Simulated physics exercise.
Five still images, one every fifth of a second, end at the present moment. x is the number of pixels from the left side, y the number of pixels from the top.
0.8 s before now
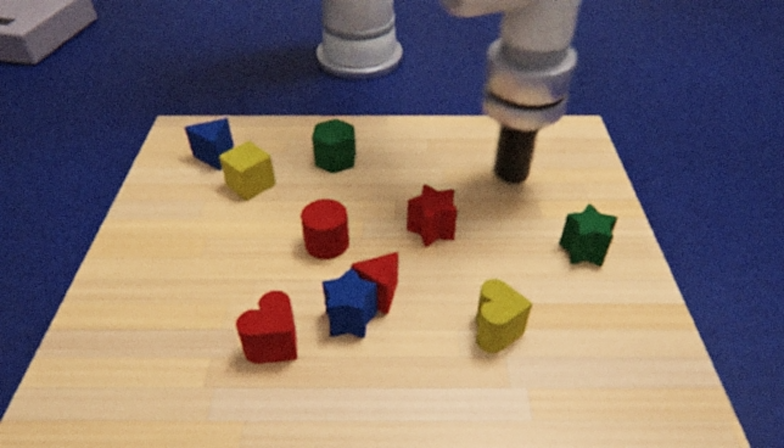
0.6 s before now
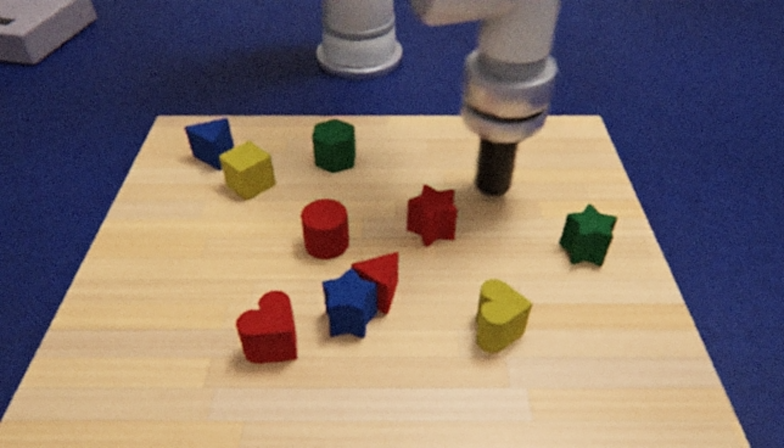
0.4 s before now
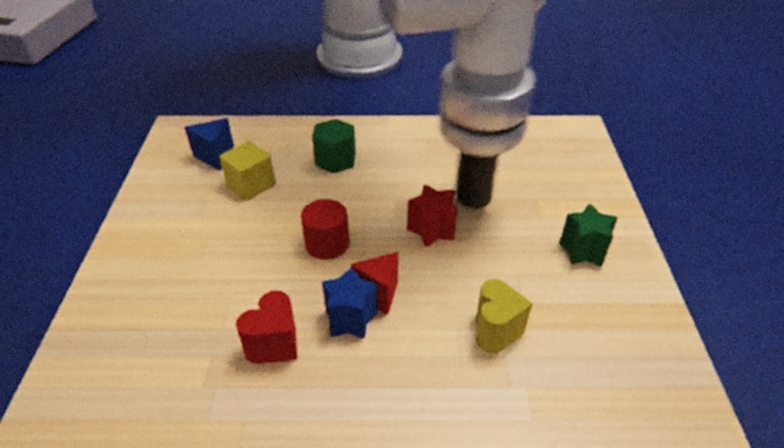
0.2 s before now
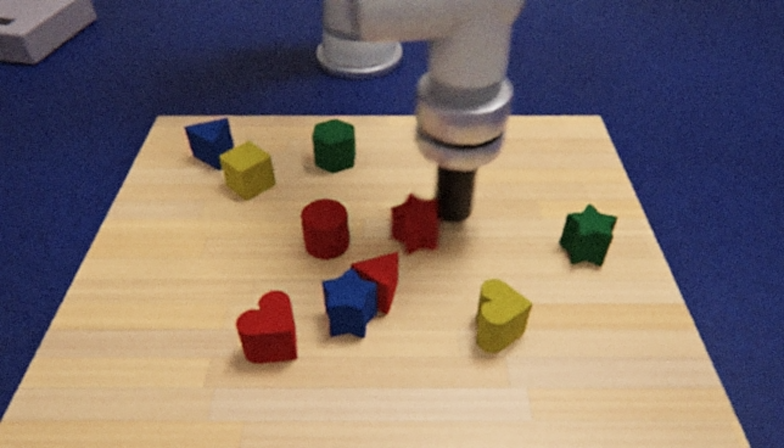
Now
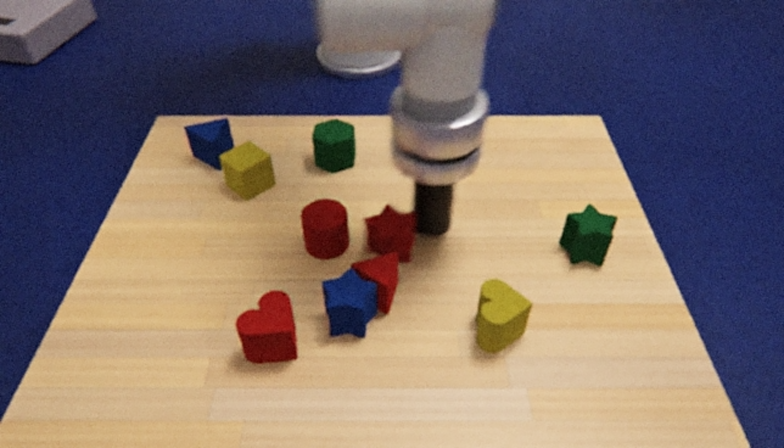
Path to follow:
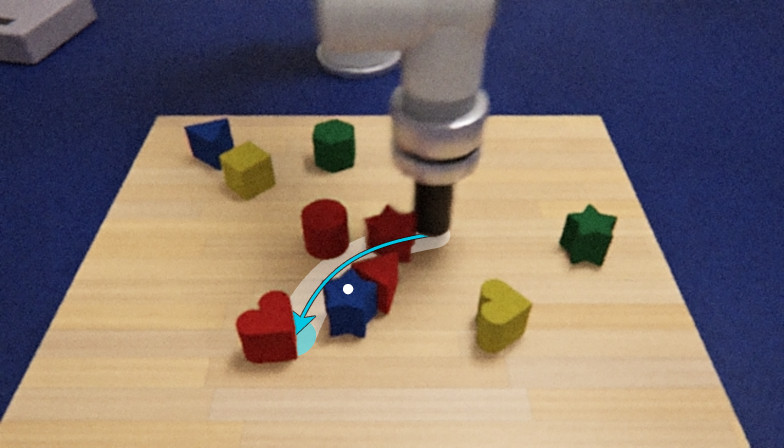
A robot arm with a dark rod moved left and toward the viewer over a wooden board of colored blocks, then pushed the red star left, close to the red cylinder and red triangle.
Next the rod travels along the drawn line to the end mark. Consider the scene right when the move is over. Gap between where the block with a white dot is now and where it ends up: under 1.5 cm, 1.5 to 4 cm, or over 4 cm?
Up to 1.5 cm.
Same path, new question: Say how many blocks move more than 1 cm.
Here I'd predict at least three blocks moving more than 1 cm.
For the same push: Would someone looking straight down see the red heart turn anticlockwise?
Final answer: Yes.
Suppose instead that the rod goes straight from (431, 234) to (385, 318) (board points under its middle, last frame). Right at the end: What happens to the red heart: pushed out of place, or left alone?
The red heart moves.
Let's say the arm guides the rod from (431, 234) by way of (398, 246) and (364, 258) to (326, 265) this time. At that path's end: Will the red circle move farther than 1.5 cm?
Answer: Yes.
The drawn path runs from (431, 234) through (372, 250) and (323, 284) to (293, 337); the dot is on the blue star-shaped block.
The first path, step by step. One third of the way, rod (371, 239); red circle (317, 214); red star-shaped block (339, 243).
Two thirds of the way, rod (322, 274); red heart (261, 323), turned 15° anticlockwise; red circle (309, 215); red star-shaped block (288, 279), turned 15° clockwise.
At the end, rod (291, 327); red heart (221, 363), turned 65° anticlockwise; red circle (309, 215); blue star-shaped block (348, 293), turned 20° anticlockwise; red star-shaped block (241, 315), turned 50° clockwise.
